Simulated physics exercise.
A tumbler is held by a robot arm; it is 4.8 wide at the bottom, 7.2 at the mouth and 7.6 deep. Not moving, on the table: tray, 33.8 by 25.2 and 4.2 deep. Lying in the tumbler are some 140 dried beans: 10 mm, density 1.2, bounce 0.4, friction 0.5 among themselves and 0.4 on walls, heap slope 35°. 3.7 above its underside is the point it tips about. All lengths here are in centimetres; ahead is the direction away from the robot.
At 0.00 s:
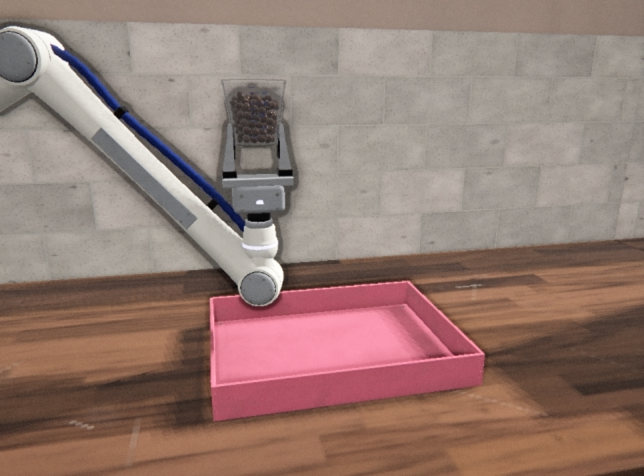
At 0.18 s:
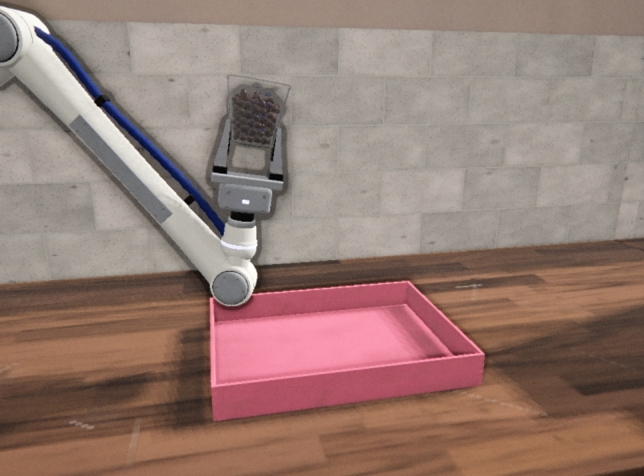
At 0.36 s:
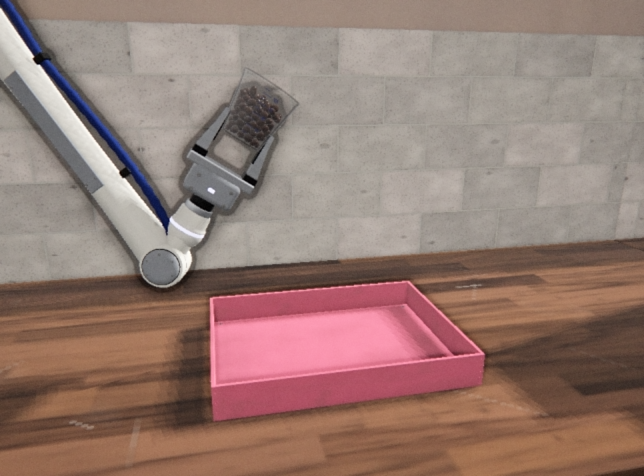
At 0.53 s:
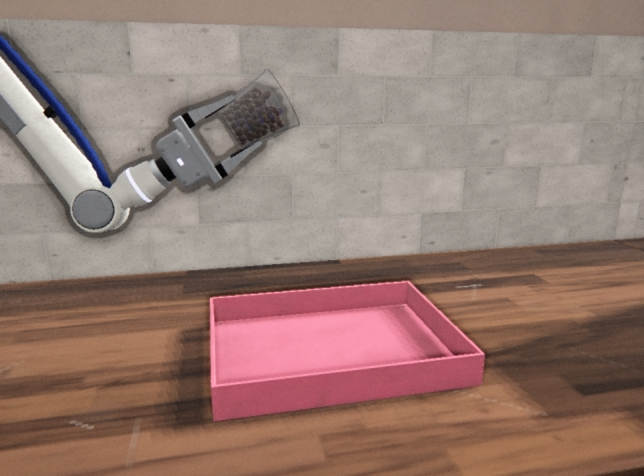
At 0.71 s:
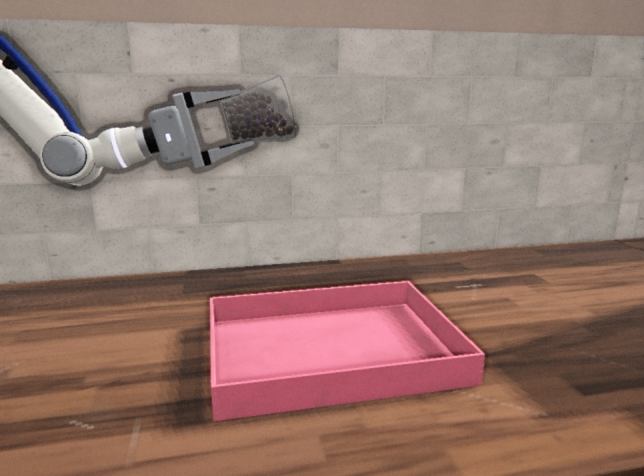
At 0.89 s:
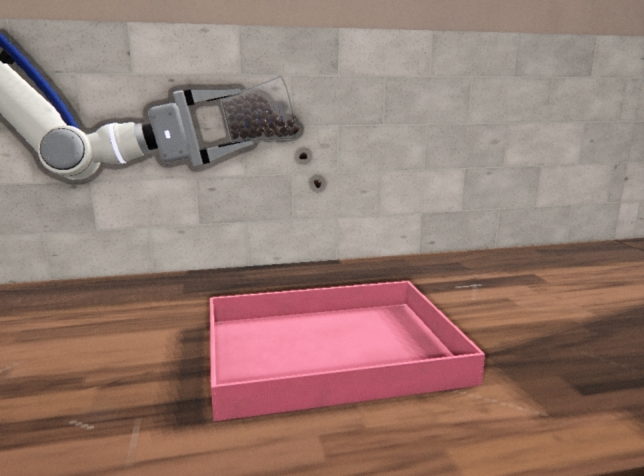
The footage shows a robot arm holding a clear tumbler of dark beans upright, then tilting it steadily to the right until nearly horizontal, when two beans drop from its mouth above a pink tray on a wooden table.
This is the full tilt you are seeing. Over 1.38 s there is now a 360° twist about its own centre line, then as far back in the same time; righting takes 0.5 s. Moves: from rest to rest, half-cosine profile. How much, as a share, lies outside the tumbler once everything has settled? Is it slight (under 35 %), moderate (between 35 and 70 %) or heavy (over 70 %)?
It is moderate, between 35 and 70 %.
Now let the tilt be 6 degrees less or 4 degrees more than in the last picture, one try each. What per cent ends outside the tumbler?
About 30 and 75 per cent.
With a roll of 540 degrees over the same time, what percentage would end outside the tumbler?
Roughly 65 %.
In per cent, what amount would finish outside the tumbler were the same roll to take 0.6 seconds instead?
You'd be looking at some 45 per cent.
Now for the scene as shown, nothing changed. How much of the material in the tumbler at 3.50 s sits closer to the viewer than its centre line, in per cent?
About 80 percent, I'd say.
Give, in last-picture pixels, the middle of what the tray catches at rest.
Centre: Close to (341, 341).
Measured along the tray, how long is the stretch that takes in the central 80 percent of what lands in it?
Roughly 14 centimetres.
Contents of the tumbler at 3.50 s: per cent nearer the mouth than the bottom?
Close to 45 per cent is in the half by the mouth.
After 2.19 s, tipped 79°, highest piece 36 above the table; 88 in the tumbler, 45 in the tray, 8 in flight or on a rim.
After 3.50 s, tipped 79°, highest piece 36 above the table; 72 in the tray, 65 in the tumbler, 4 in flight or on a rim.
After 4.35 s, upright, highest piece 36 above the table; 80 in the tray, 61 in the tumbler.
After 5.05 s, upright, highest piece 36 above the table; 80 in the tray, 61 in the tumbler.
In the end, 80 in the tray, 61 in the tumbler. That is 57 % outside the tumbler.
